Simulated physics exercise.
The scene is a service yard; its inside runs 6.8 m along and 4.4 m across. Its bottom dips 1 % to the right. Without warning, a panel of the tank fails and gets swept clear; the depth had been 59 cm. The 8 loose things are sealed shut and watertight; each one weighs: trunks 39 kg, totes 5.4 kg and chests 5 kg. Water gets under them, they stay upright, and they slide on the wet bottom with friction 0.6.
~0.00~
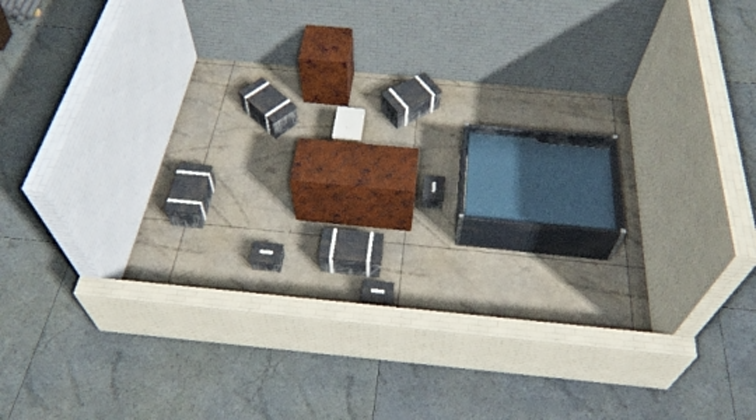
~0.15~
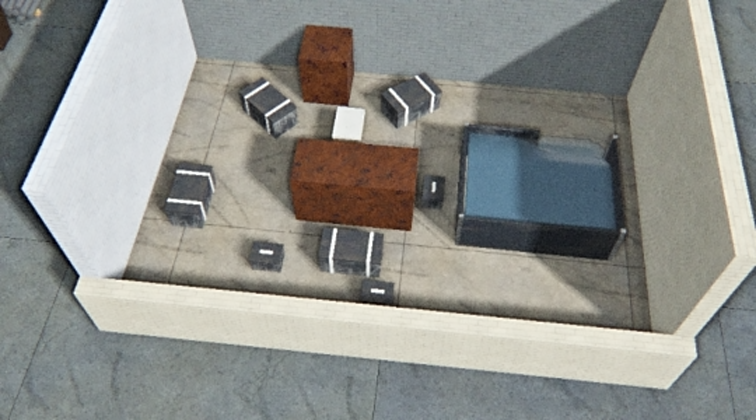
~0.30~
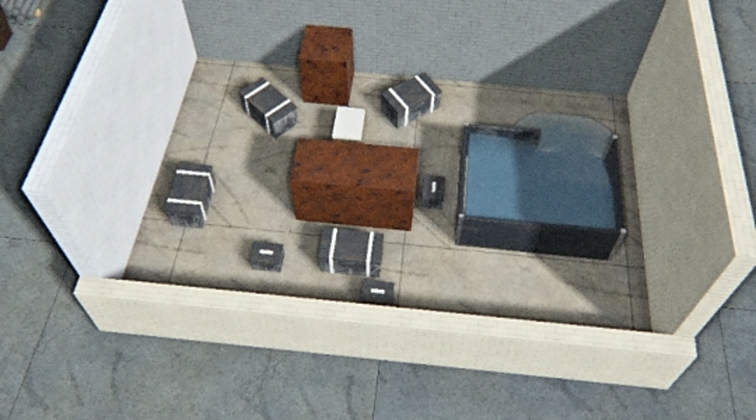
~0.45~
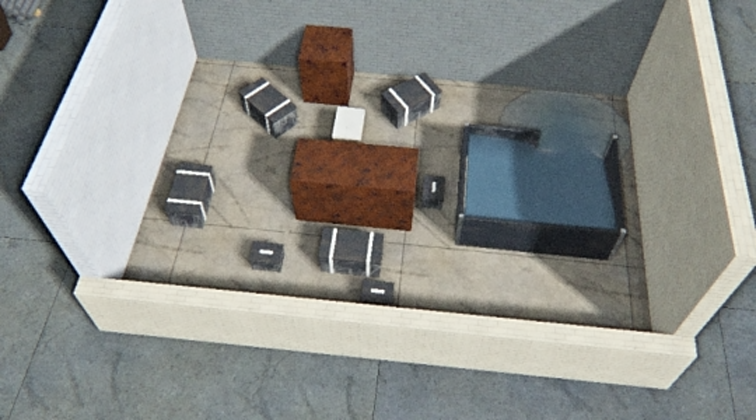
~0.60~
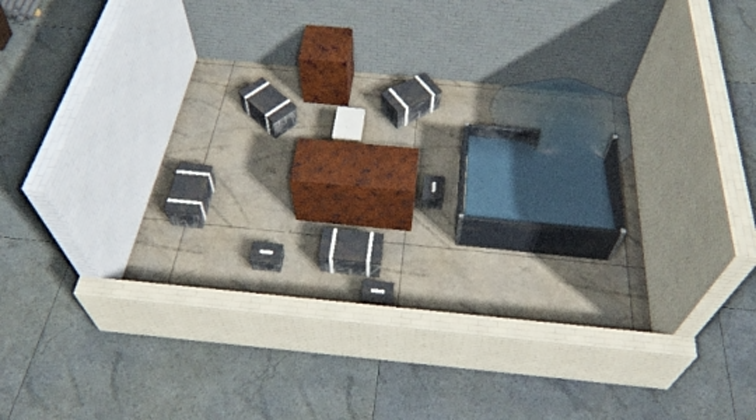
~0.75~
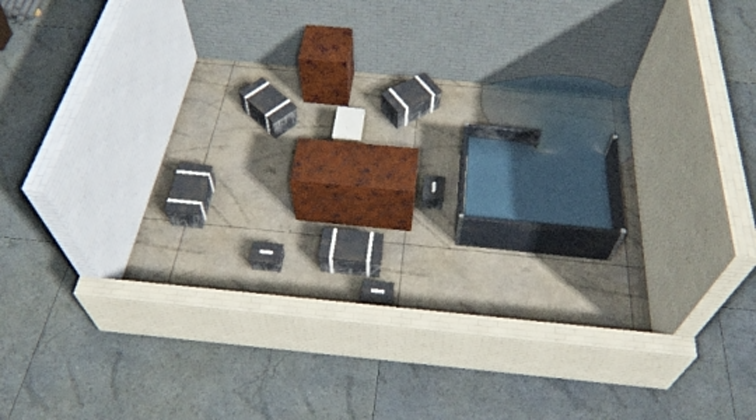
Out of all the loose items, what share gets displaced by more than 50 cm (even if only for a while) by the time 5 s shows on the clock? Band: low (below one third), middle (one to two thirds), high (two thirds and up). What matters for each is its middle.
Low.
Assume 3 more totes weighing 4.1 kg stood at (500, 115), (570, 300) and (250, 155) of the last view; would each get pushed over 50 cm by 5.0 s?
So it's gets above, then stays below, then gets above.
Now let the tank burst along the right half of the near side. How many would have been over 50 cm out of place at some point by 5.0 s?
The answer then is 4.
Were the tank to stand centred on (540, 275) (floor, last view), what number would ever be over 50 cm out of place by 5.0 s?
2.
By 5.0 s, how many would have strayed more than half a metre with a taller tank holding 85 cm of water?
It would come to 3 of them.
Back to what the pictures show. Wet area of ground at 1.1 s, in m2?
Close to 6.0 m2, I'd say.
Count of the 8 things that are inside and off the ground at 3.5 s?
I get 1.
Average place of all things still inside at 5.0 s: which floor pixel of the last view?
Mean position approx. (299, 205).
After 1.1 s 0 of 8 are over 50 cm from their spots; 0 afloat.
After 2.2 s 0 of 8 are over 50 cm from their spots; 0 afloat.
After 3.5 s 2 of 8 are over 50 cm from their spots; 1 afloat.
After 5.0 s 2 of 8 are over 50 cm from their spots, and 2 have been at some point; 1 afloat.
